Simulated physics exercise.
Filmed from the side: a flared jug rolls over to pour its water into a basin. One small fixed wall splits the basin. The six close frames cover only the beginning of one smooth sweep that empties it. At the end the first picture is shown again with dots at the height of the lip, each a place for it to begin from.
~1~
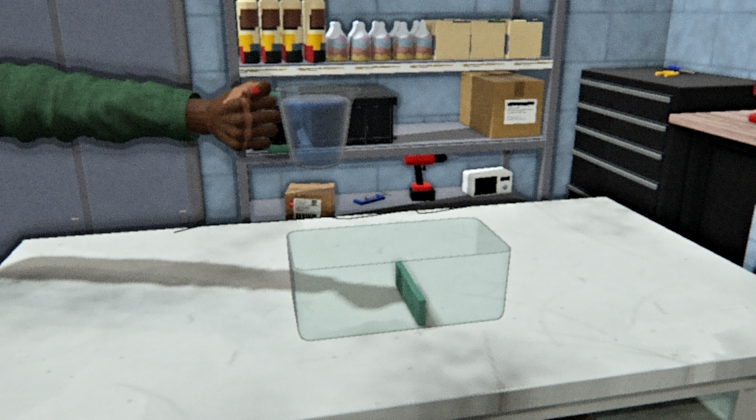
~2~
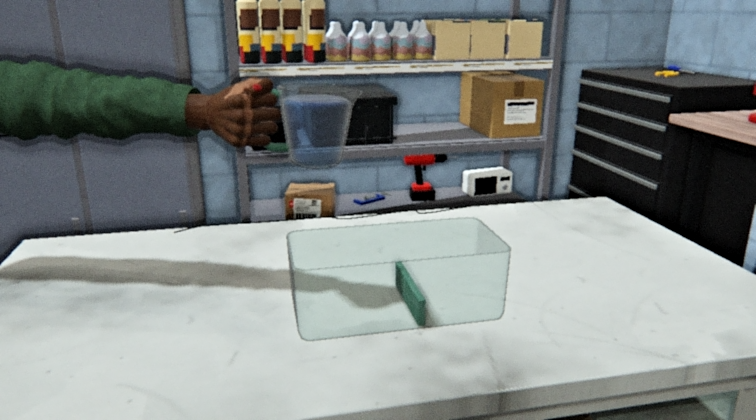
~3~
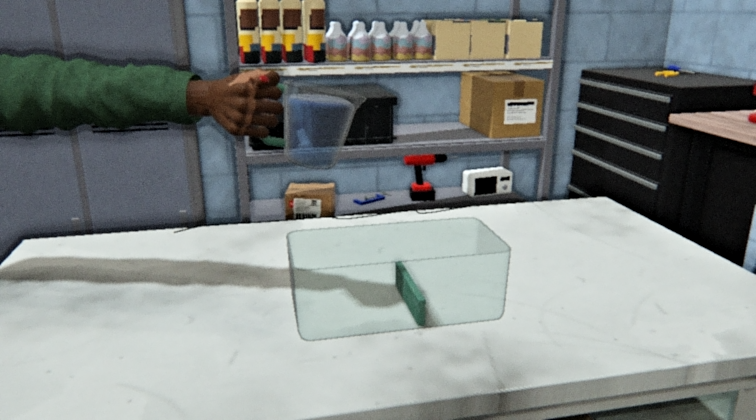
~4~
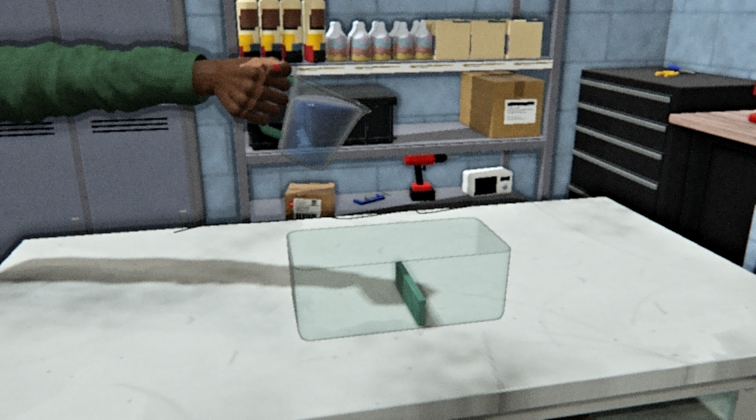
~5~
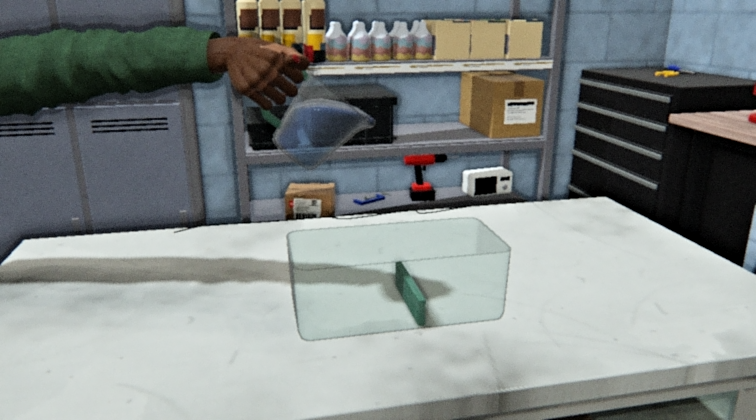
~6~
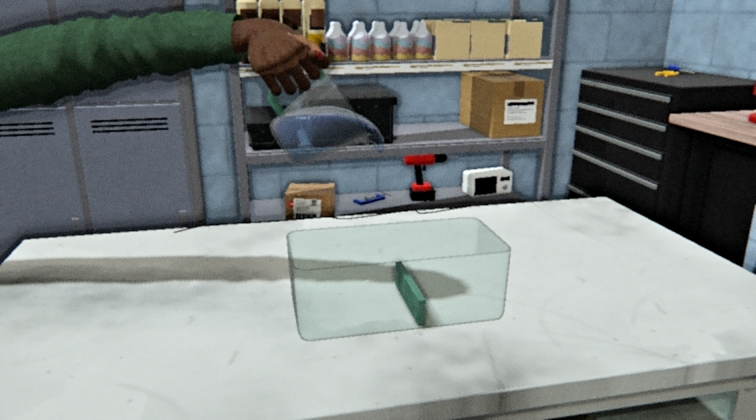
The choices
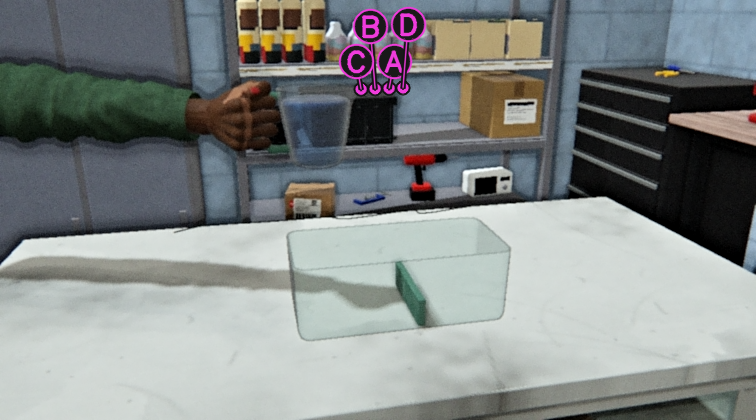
A clear jug of bluish water, held by a hand in a green sleeve, tilts gradually to the right above a clear basin with a green wall inside, until the water reaches over its lip.
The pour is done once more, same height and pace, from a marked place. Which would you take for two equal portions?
Use spot B.
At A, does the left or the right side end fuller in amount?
More ends on the right.
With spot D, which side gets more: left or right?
The right side.
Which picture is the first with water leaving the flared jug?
In picture 5.
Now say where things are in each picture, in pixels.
Upright, lip at (359, 89); basin from (298, 339) to (503, 316); top of the wall at (409, 279); nothing has left yet.
Tipped about 3°, lip at (360, 91); nothing has left yet.
Tipped about 11°, lip at (365, 98); nothing has left yet.
Tipped about 25°, lip at (369, 110); nothing has left yet.
Tipped about 41°, lip at (371, 125); water is over the lip, down to (371, 125).
Tipped about 60°, lip at (368, 142); water is over the lip, down to (379, 149).
On the marked copy, A at (389, 88); B at (375, 88); C at (361, 89); D at (402, 87).
If A is chosen, about 27 % ends left of the wall and 66 % right of it; 7 % is lost outside.
If B is chosen, about 53 % ends left of the wall and 38 % right of it; 8 % is lost outside.
If C is chosen, about 67 % ends left of the wall and 28 % right of it; 5 % is lost outside.
If D is chosen, about 10 % ends left of the wall and 84 % right of it; 7 % is lost outside.
